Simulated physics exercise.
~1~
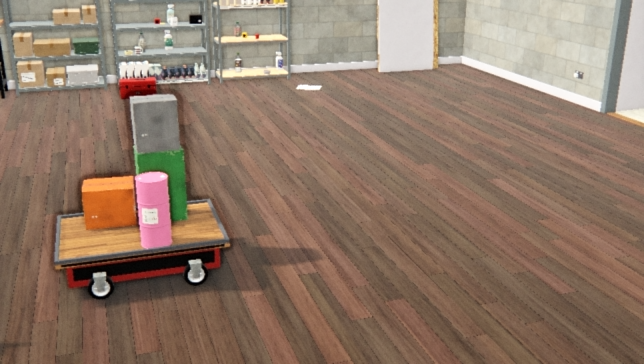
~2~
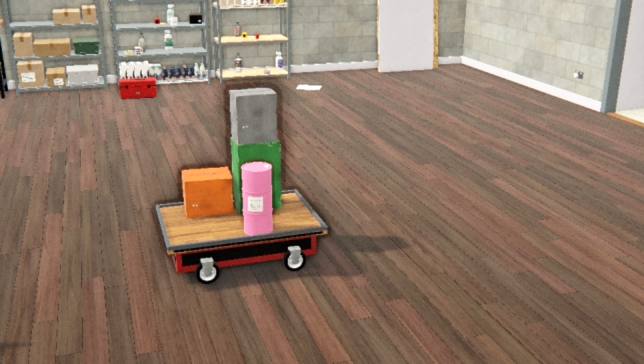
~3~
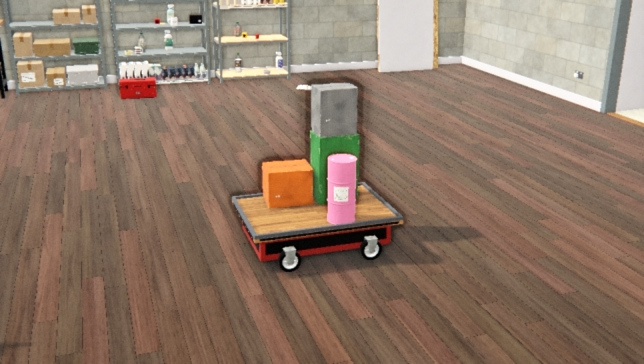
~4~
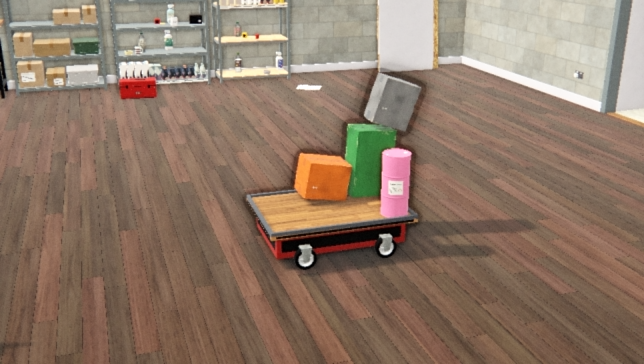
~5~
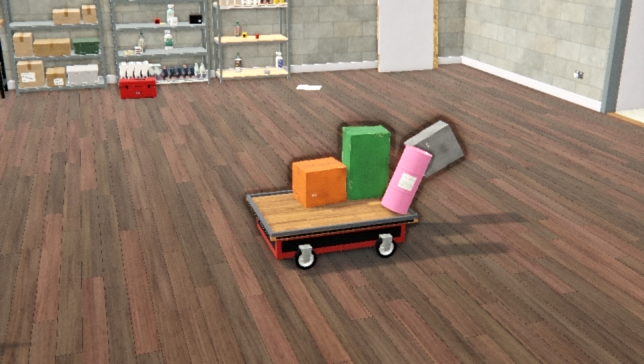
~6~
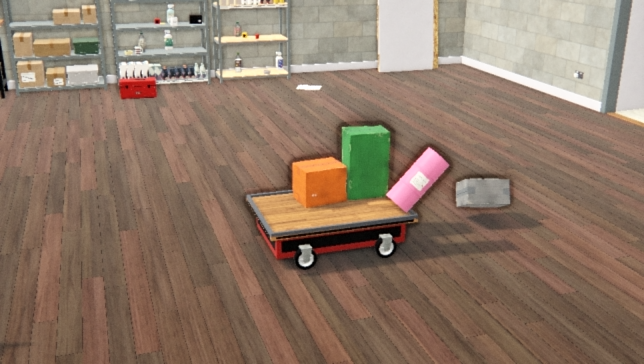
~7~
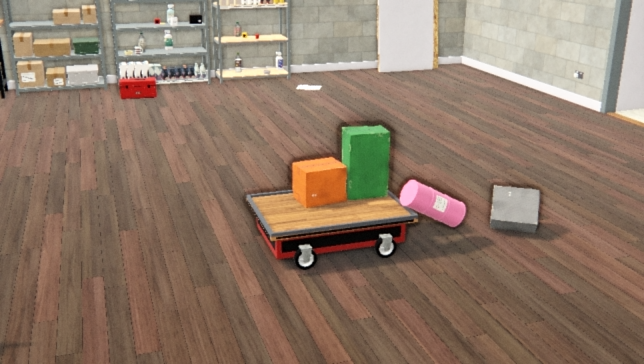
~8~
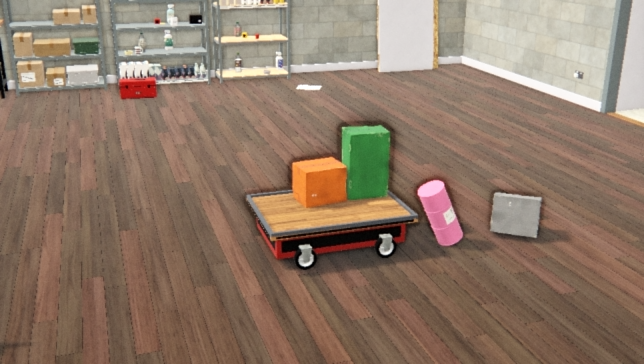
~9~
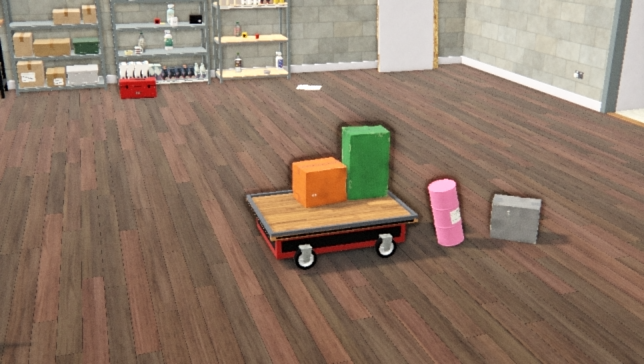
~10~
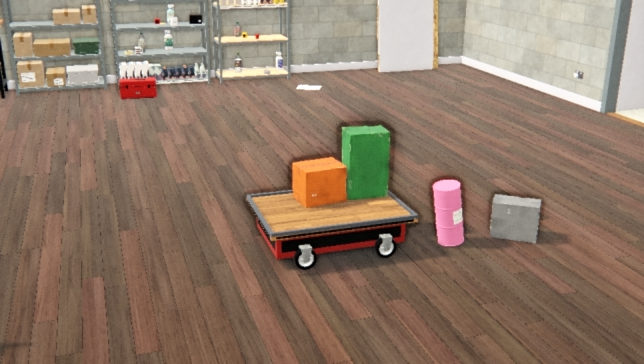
At first, a flat cart rolls right across a wooden floor, carrying an orange box, a pink canister and a green box with a grey box stacked on top. The cart stops abruptly, and the load lurches, with the grey box tipping forward off the green one. It drops against the canister, which leans over the right edge. The grey box tumbles to the floor, and the canister follows, flipping as it falls. In the end, the canister stands upside down beside the grey box on the floor, while the orange and green boxes remain aboard the still cart.
